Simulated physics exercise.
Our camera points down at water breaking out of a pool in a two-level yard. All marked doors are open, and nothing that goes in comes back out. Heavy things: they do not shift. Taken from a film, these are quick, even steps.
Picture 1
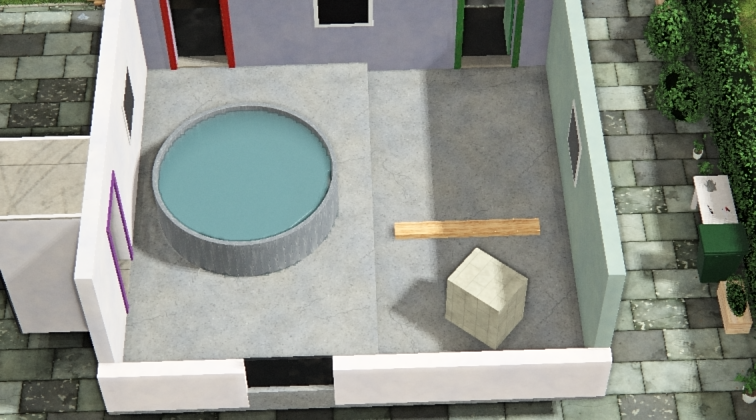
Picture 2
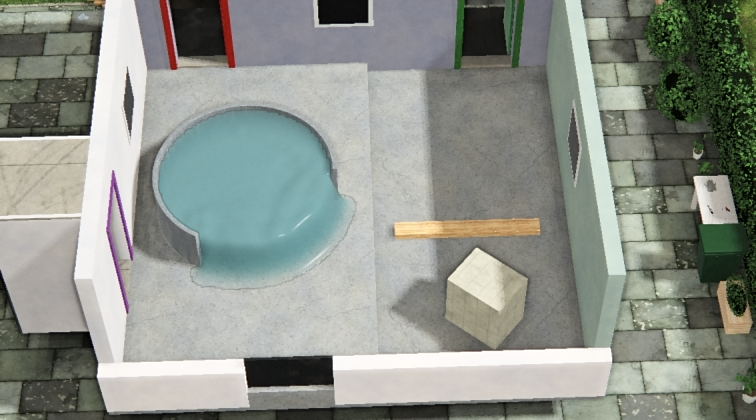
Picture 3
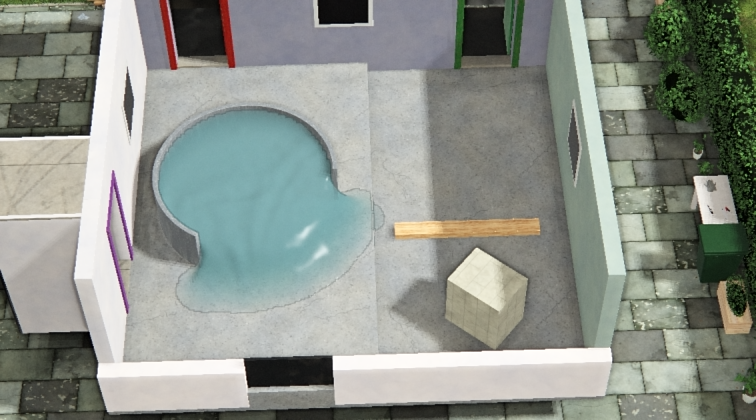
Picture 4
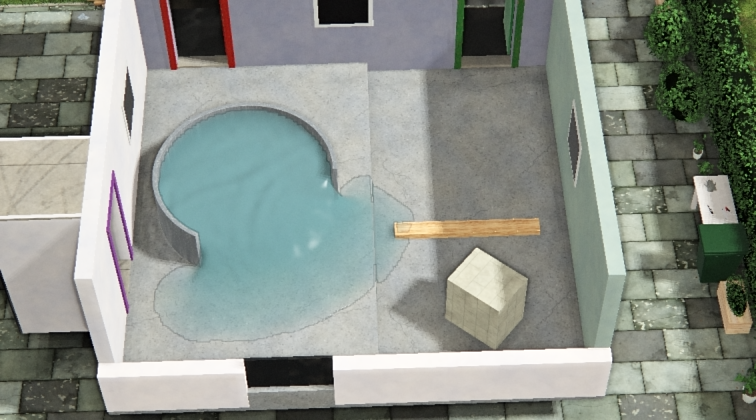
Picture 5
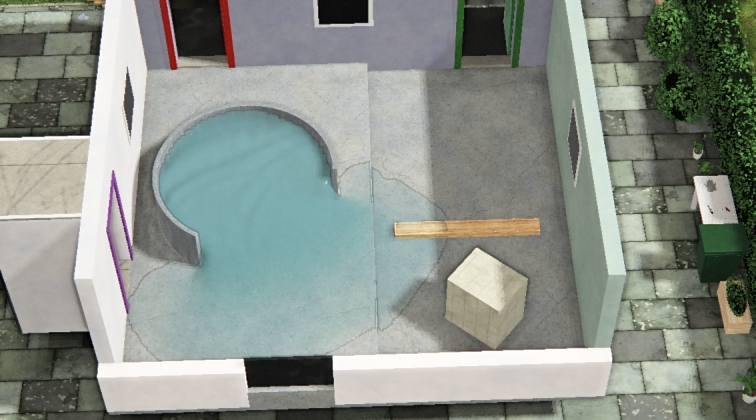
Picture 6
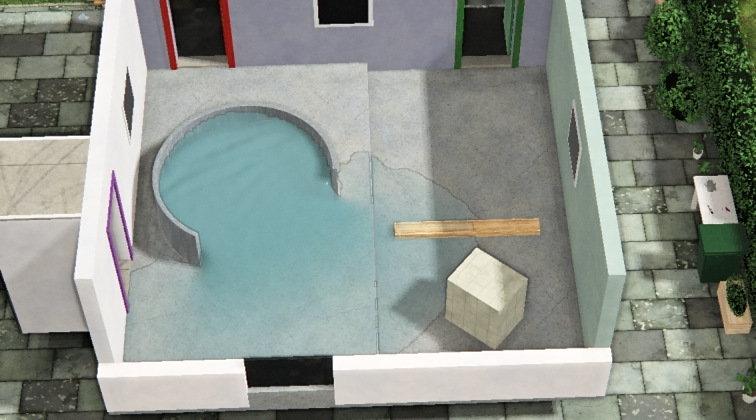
Water pours from a gap in the round pool and spreads across the grey yard floor.
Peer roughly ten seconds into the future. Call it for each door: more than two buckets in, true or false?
Purple door true, red door true, green door true.
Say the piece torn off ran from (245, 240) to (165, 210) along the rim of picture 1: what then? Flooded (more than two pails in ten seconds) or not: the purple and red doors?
Lab note: Purple door over threshold; red door under threshold.
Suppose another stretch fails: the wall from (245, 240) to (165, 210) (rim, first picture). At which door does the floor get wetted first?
The purple door, I reckon.
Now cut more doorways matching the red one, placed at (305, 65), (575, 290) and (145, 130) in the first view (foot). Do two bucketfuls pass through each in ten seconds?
Well, the first one doesn't reach it, the next overshoots, and the last doesn't reach it.
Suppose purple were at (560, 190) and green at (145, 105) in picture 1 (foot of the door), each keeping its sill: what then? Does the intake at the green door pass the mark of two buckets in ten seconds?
Result - green door does not reach it.
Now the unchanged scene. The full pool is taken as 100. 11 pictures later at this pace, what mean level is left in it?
Some 34 per cent.
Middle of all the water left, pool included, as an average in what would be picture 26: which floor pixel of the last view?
I'd place it roughly at (356, 284).
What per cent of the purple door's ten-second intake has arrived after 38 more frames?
My figure is 45 in a hundred.
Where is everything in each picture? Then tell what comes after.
The first frame shows still water in the round pool at (245, 174).
In the second frame, the front is at (195, 275), out from the gap at (290, 253).
In the third frame, water pours out at (291, 254) and has run to (371, 198).
In the fourth frame, water pours out at (291, 256) and has run to (163, 311).
In the fifth frame, the front is at (445, 224), out from the gap at (291, 256).
In the sixth frame, the front is at (478, 223), out from the gap at (291, 257).
A moment on, water covers 45 % of the floor; the purple door under two buckets in, the red door not reached, the green door not reached.
Next, water covers 50 % of the floor; the purple door under two buckets in, the red door not reached, the green door not reached.
Then, water covers 60 % of the floor; the purple door under two buckets in, the red door not reached, the green door not reached.
Later, water covers 85 % of the floor; the purple door over two buckets in, the red door under two buckets in, the green door over two buckets in.
In the end, water covers 100 % of the floor; the purple door far over two buckets in, the red door over two buckets in, the green door far over two buckets in.
